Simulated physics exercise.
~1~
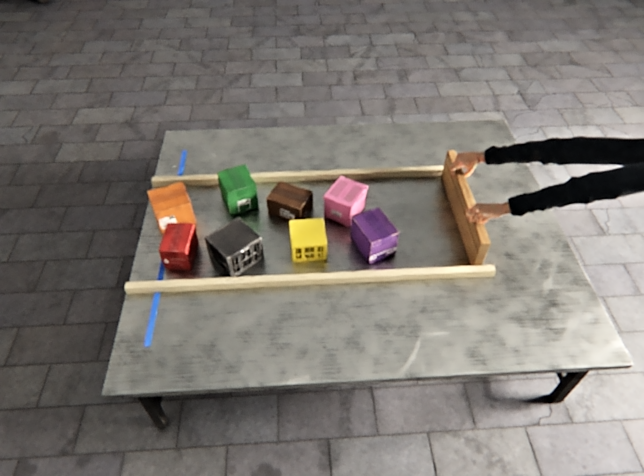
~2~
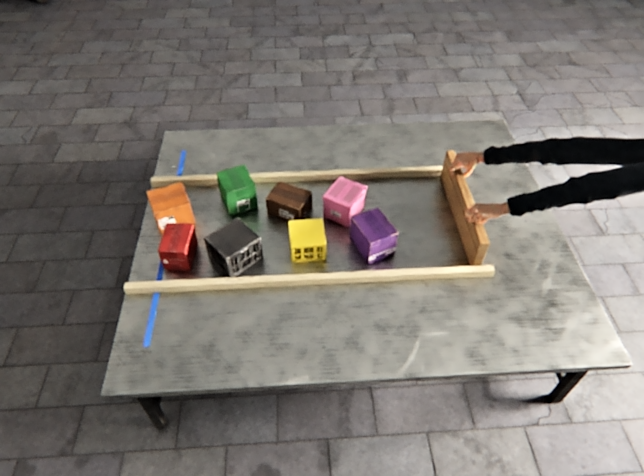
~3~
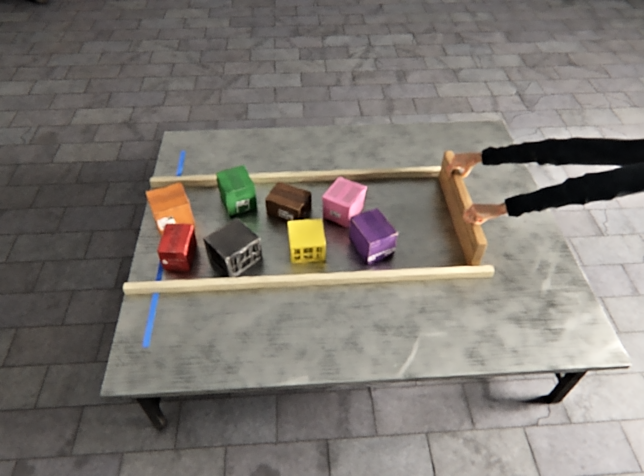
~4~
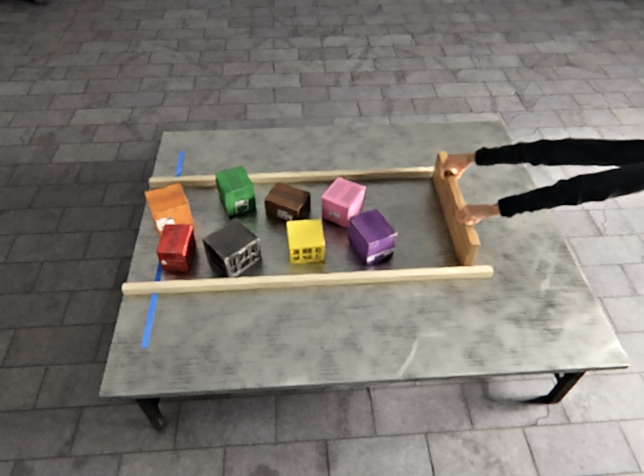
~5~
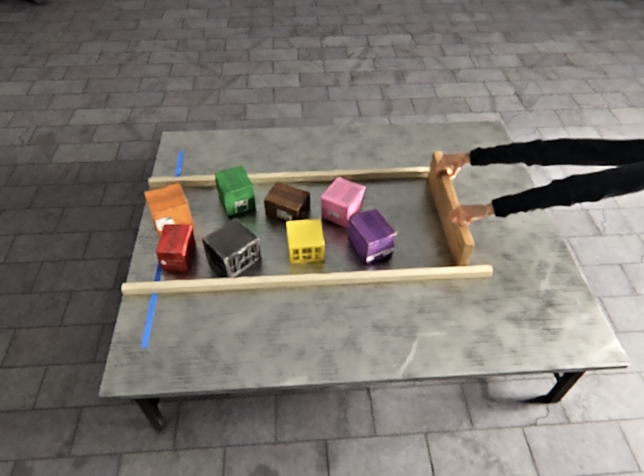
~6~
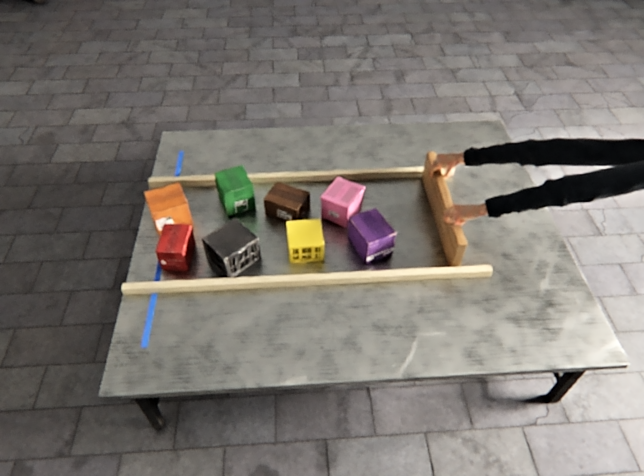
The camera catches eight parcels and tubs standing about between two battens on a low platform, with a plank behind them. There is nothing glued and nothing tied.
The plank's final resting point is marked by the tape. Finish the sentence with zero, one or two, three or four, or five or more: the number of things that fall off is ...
The number of things that fall off is five or more.
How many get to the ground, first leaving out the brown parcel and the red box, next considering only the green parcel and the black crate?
That makes 3 fallen, then 4 fallen in the other try.
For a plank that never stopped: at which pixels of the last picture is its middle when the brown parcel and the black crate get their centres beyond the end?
The middle would be close to (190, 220) and then close to (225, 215).
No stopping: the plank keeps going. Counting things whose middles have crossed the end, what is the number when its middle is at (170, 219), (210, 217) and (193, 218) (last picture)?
Respectively, 6, 4 and 4.
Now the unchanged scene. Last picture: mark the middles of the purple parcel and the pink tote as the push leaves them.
In the last picture, roughly (142, 245) and (148, 217).
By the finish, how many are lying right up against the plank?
Counting them up gives 2.
Early on, none off yet; orange parcel at rest near (169, 208); red box at rest near (176, 247); green parcel at rest near (235, 191).
A while later, none off yet; orange parcel at rest near (169, 208); red box travelled about its own width near (153, 246); green parcel travelled about its own width near (207, 188).
Further along, one off so far; orange parcel leaning well over near (118, 224); red box down on the ground near (130, 285); green parcel travelled well along near (142, 190).
Finally, the number that fall off is five or more; lost, yellow crate, brown parcel, black crate, green parcel, red box and orange parcel.
